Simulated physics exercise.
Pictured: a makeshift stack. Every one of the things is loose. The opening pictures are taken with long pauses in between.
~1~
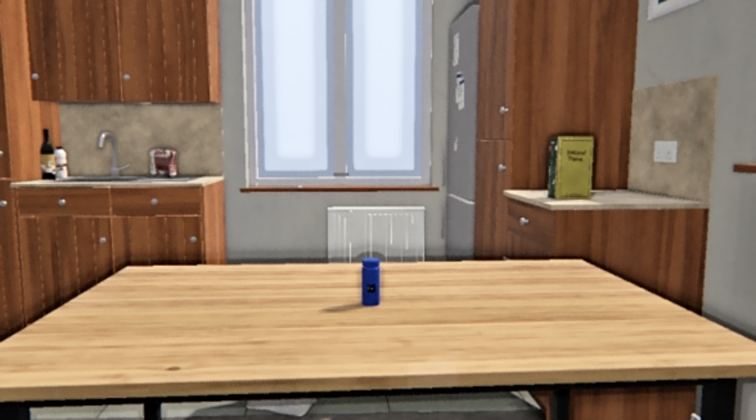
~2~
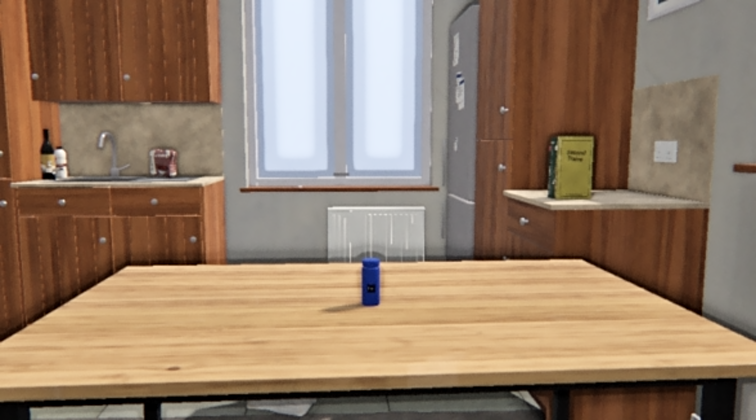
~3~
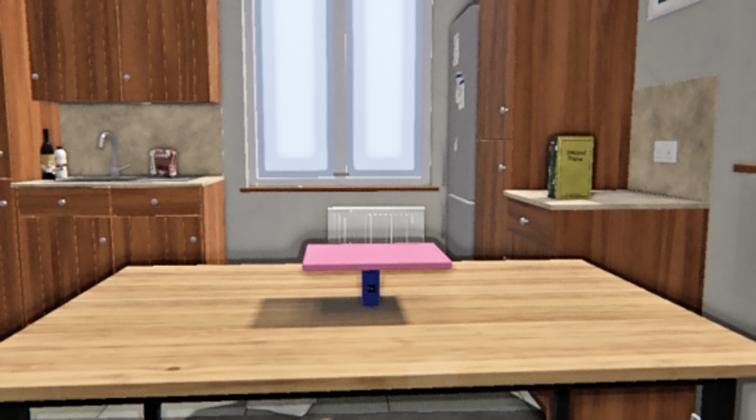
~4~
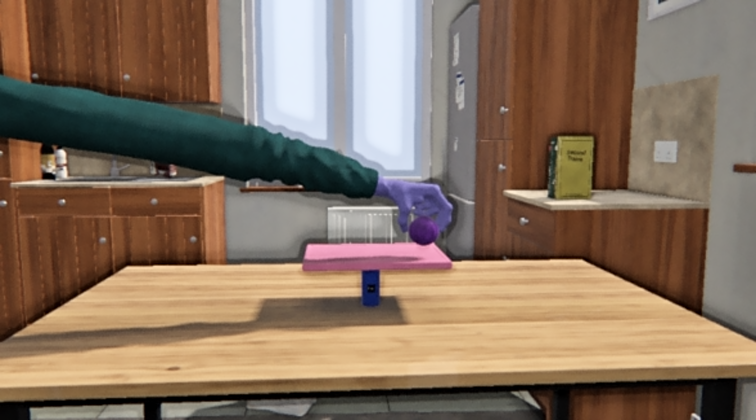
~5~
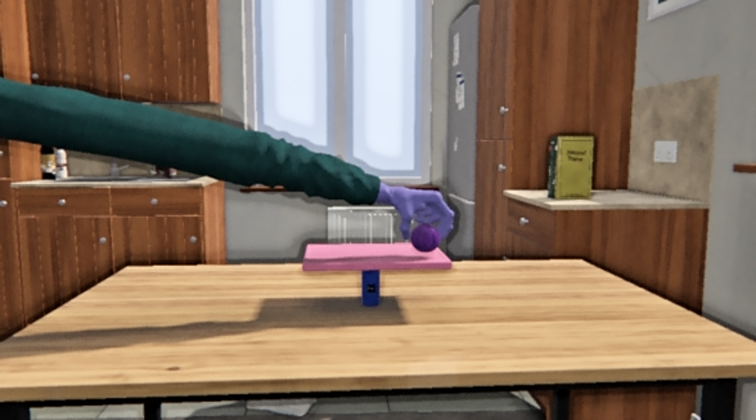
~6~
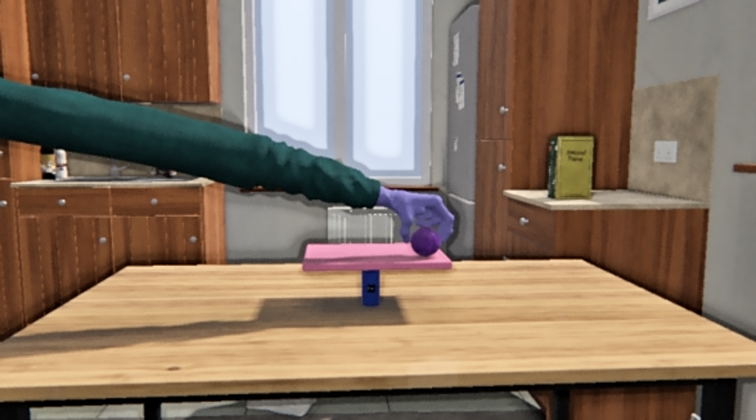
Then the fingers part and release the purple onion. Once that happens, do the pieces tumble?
Something drops or tips.
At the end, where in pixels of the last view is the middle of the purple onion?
Roughly pixel (496, 299) in the last picture.
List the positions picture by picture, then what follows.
In the first picture, the last thing is not in view yet; blue shaker (371, 282).
In the second picture, the last thing is not in view yet; blue shaker (371, 282).
In the third picture, the last thing is not in view yet; blue shaker (371, 282).
The fourth picture shows still above its spot; purple onion (424, 231); blue shaker (371, 282).
The fifth picture shows still above its spot; purple onion (426, 238); blue shaker (371, 282).
The sixth picture shows in place under the hand; purple onion (425, 242); blue shaker (371, 282).
Then, 0.30 s past the last view, purple onion now fallen; pink lid rocked 28° from its first pose.
Then, 0.50 s past the last view, pink lid rocked 35° from its first pose; blue shaker displaced a little.
Then, 0.60 s past the last view, pink lid now fallen; blue shaker displaced about its own width.
Then, 0.80 s past the last view, blue shaker displaced about its own width.
Finally, fallen, pink lid and purple onion; moved from the start, blue shaker. Final places as the last picture's camera would see them, purple onion near (495, 299). The stack comes apart.
